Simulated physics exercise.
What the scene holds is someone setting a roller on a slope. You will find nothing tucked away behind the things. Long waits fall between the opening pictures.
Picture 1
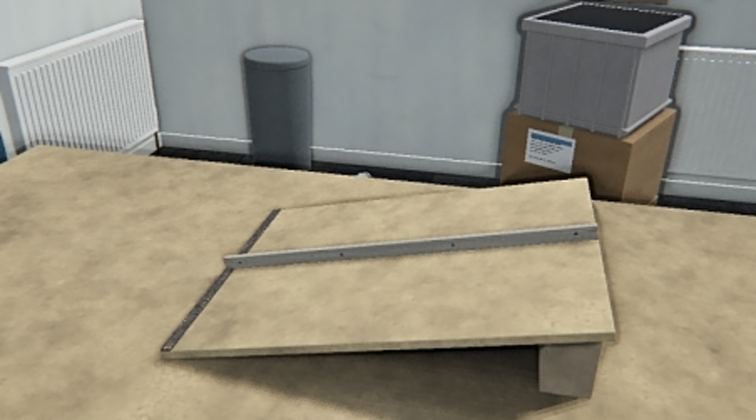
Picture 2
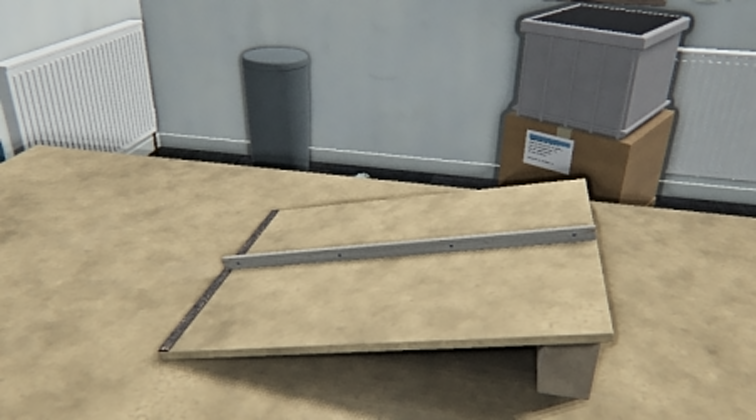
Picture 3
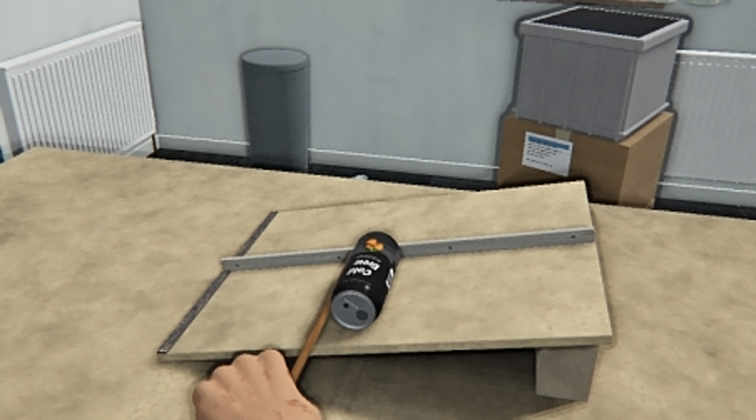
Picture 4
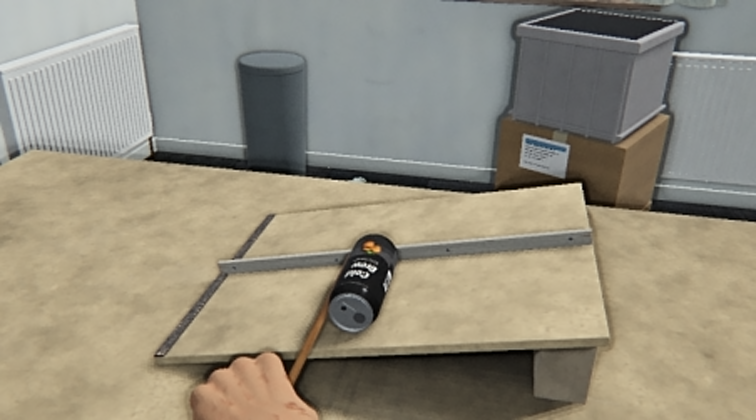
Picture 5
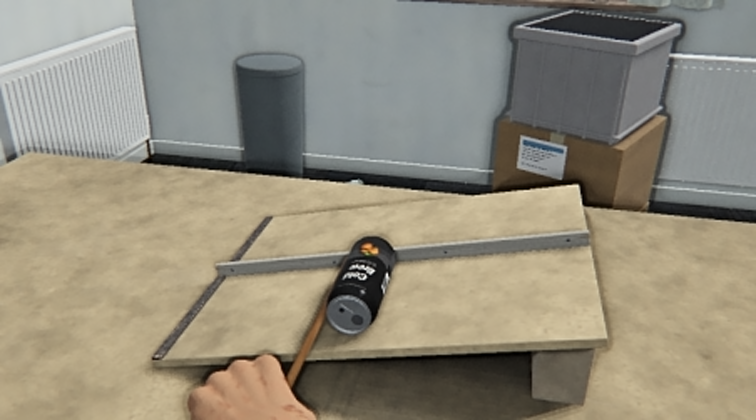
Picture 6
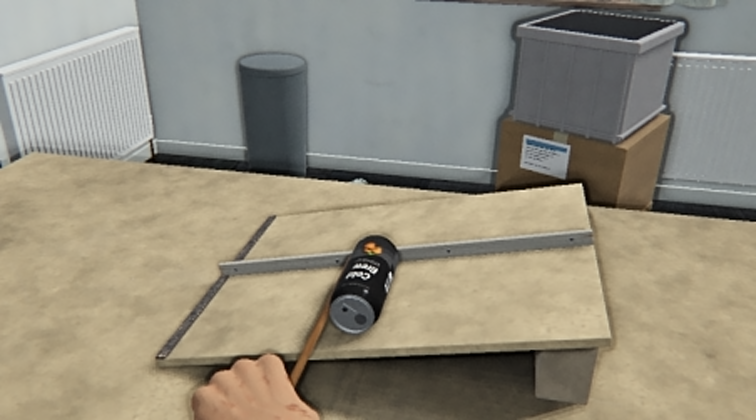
Black can appearing on a sloping board on a tabletop, a hand holding a stick against it as it stays still.
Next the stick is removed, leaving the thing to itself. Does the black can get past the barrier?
Well, in the end the black can makes it off.
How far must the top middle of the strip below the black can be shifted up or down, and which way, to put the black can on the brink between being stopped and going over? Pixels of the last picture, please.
Move it up some 8 pixels and it switches.
Then, 0.60 s after the last picture, black can rolling on the board near (208, 293).
Then, 1.12 s after the last picture, black can off the board.
By the end, the black can rolls off the board.
